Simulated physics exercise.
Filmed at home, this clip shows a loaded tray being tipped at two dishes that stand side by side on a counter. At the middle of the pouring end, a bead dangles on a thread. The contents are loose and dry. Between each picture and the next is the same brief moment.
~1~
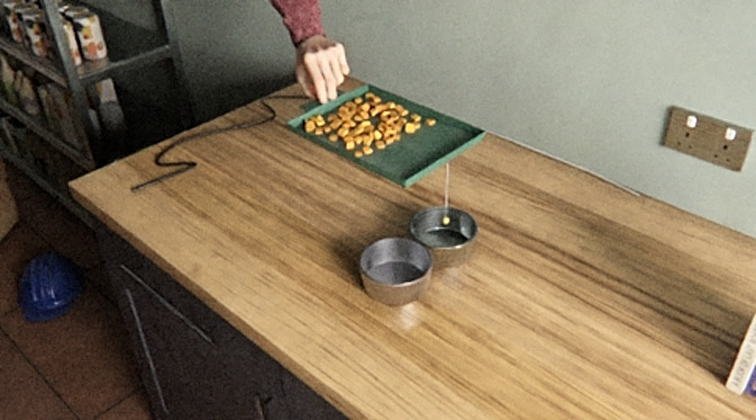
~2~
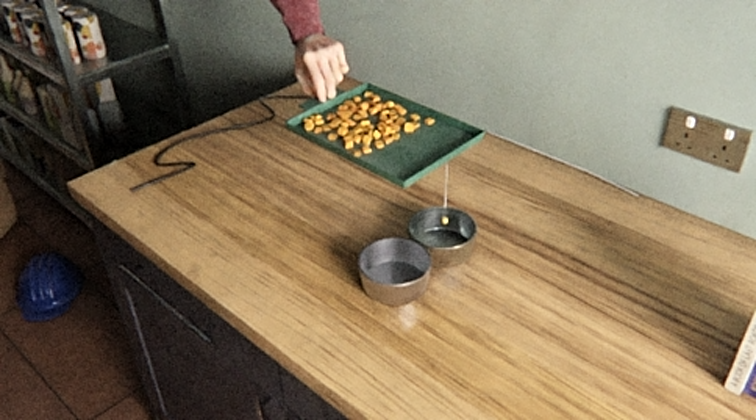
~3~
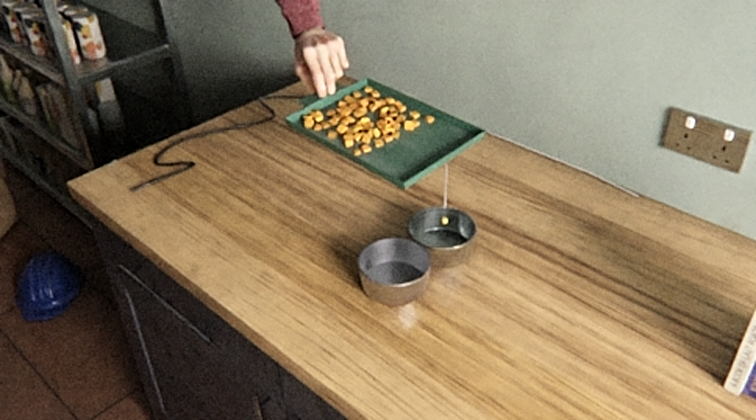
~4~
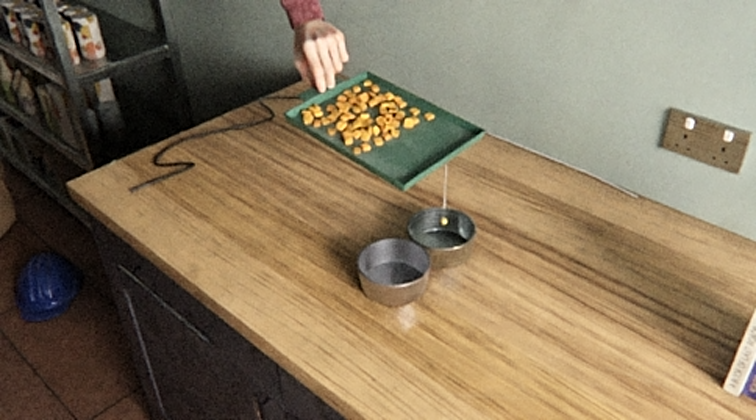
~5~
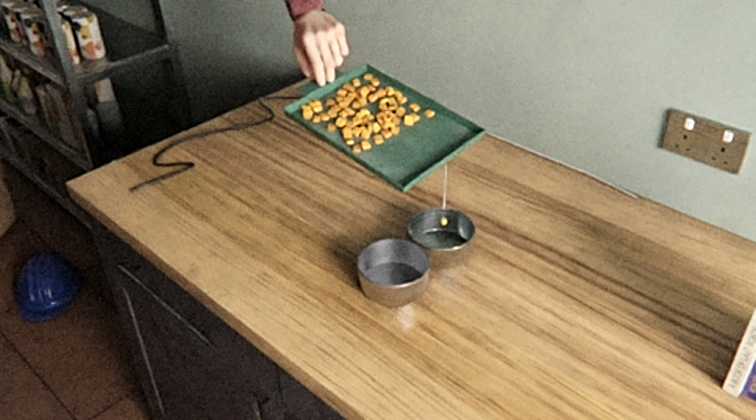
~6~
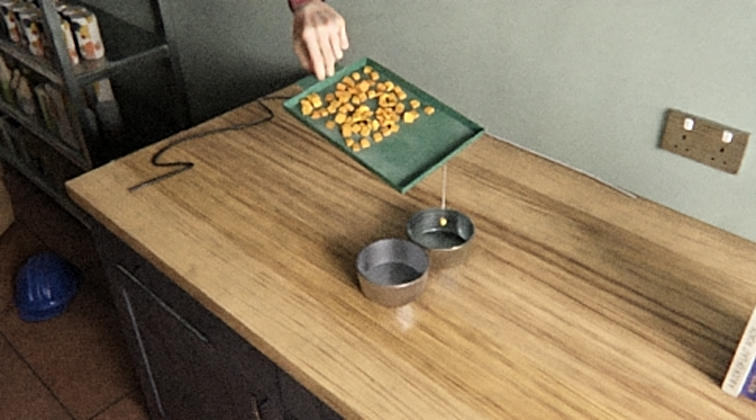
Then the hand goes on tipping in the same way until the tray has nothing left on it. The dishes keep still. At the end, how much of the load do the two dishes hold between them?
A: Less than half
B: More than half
Answer: B.
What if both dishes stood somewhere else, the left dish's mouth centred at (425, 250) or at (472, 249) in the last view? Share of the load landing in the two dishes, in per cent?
90 %, then 0 %.
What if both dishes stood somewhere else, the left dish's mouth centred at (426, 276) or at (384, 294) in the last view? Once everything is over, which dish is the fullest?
Well, first the dish at left, then the dish at right.
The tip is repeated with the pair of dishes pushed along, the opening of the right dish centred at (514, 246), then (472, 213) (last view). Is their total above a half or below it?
With the first shift the pair saves less than a half; with the second, beyond half.
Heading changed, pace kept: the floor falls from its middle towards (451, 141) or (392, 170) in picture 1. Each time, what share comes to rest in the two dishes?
You'd get 20 per cent the first time and 90 per cent the second time.
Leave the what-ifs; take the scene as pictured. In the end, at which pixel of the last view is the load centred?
Roughly pixel (404, 278).
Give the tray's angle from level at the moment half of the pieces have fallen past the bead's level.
Close to 100 degrees, I reckon.
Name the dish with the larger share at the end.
The one to the left.
Shortly afterwards, tray tipped steeply; the bulk on the tray; a little in the air.
Next, tray tipped right over; near a quarter on the tray; near a third in the left dish; only a few in the right dish; a little outside both; near a quarter in the air.
Some moments later, tray tipped past a quarter turn; the bulk in the left dish; a little in the right dish; a little outside both.
In the end, tray tipped past a quarter turn; the bulk in the left dish; a little in the right dish; a little outside both.
